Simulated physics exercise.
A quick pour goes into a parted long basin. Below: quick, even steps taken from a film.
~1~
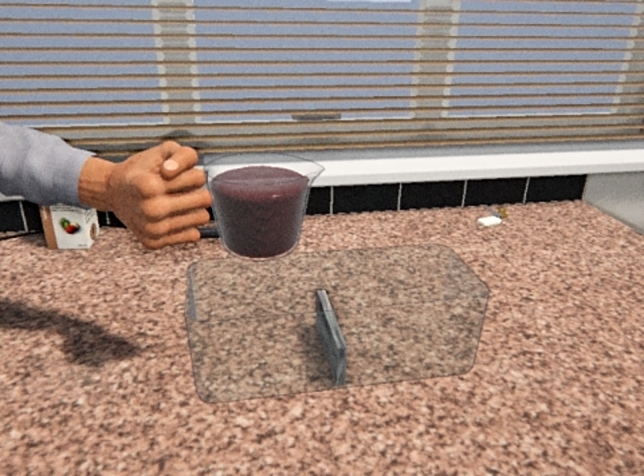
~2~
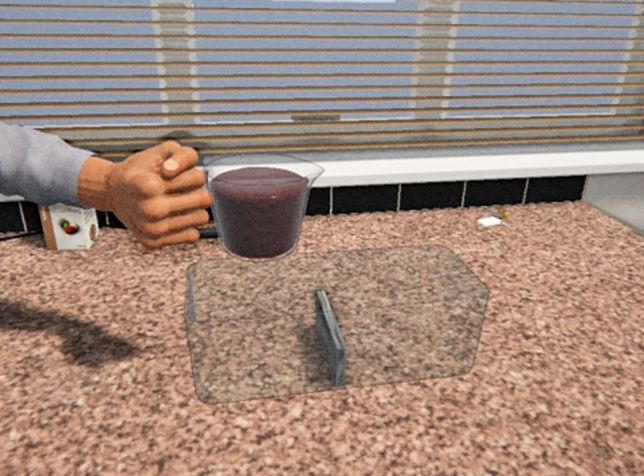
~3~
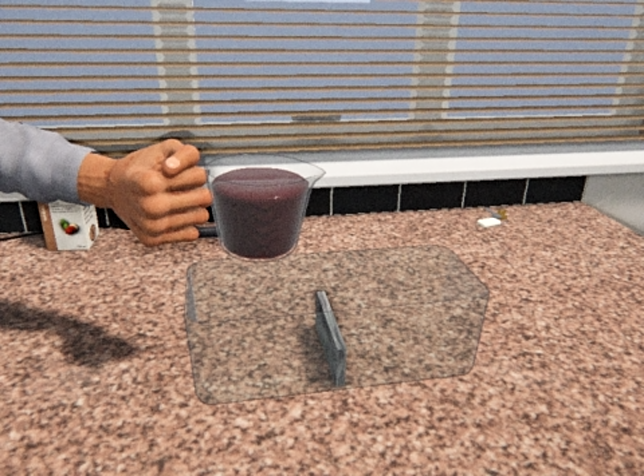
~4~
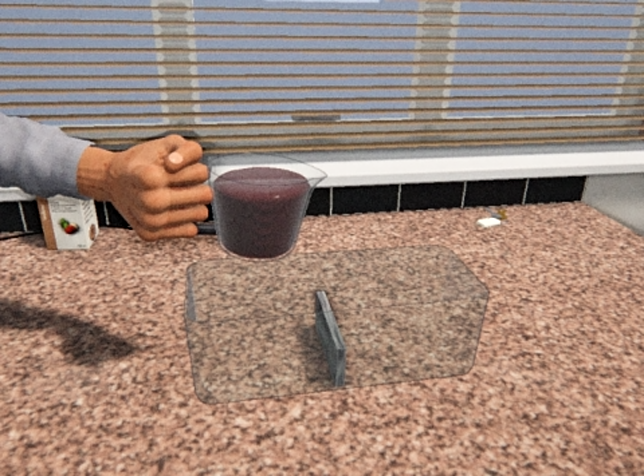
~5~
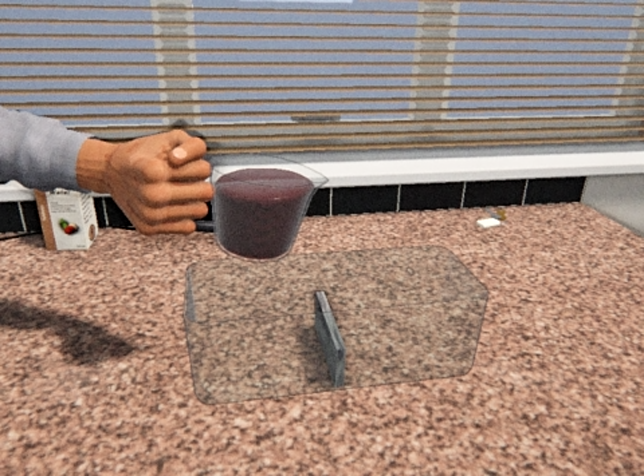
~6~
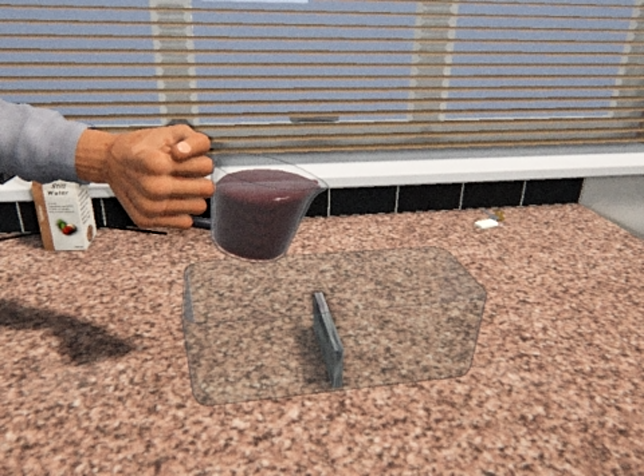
A hand held a clear jug of dark purple wine above a long, see-through divided basin on a speckled counter, then slowly tilted it a little to the right, its spout dipping slightly.
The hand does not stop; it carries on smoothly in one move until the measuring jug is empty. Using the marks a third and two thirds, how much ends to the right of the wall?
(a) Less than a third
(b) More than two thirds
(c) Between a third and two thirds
(b) More than two thirds.
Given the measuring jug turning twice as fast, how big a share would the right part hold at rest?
It comes to some 90 in a hundred.
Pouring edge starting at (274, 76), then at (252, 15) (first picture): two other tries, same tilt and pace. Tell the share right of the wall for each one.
First try: About 65 %; second try: About 50 %.
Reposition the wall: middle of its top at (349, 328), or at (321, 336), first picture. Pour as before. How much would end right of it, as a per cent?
In turn 75 and 90 in a hundred.
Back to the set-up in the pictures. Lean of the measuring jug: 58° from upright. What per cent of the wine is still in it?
Near 65 per cent.
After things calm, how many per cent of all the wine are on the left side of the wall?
Some 10 parts in a hundred.
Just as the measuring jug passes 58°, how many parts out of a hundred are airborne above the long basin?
Some 15 per cent.
A moment on, the tilt is 58° and 66 per cent is still to pour, 0 is left of the wall and 18 right of it.
Next, the tilt is 88° and 16 per cent is still to pour, 2 is left of the wall and 75 right of it.
Then the tilt is 96° and 1 per cent is still to pour, 10 is left of the wall and 88 right of it.
Later the tilt is 96° and 0 per cent is still to pour, 11 is left of the wall and 88 right of it.
At rest 11 per cent lies left of the wall, 88 right of it and 1 outside.
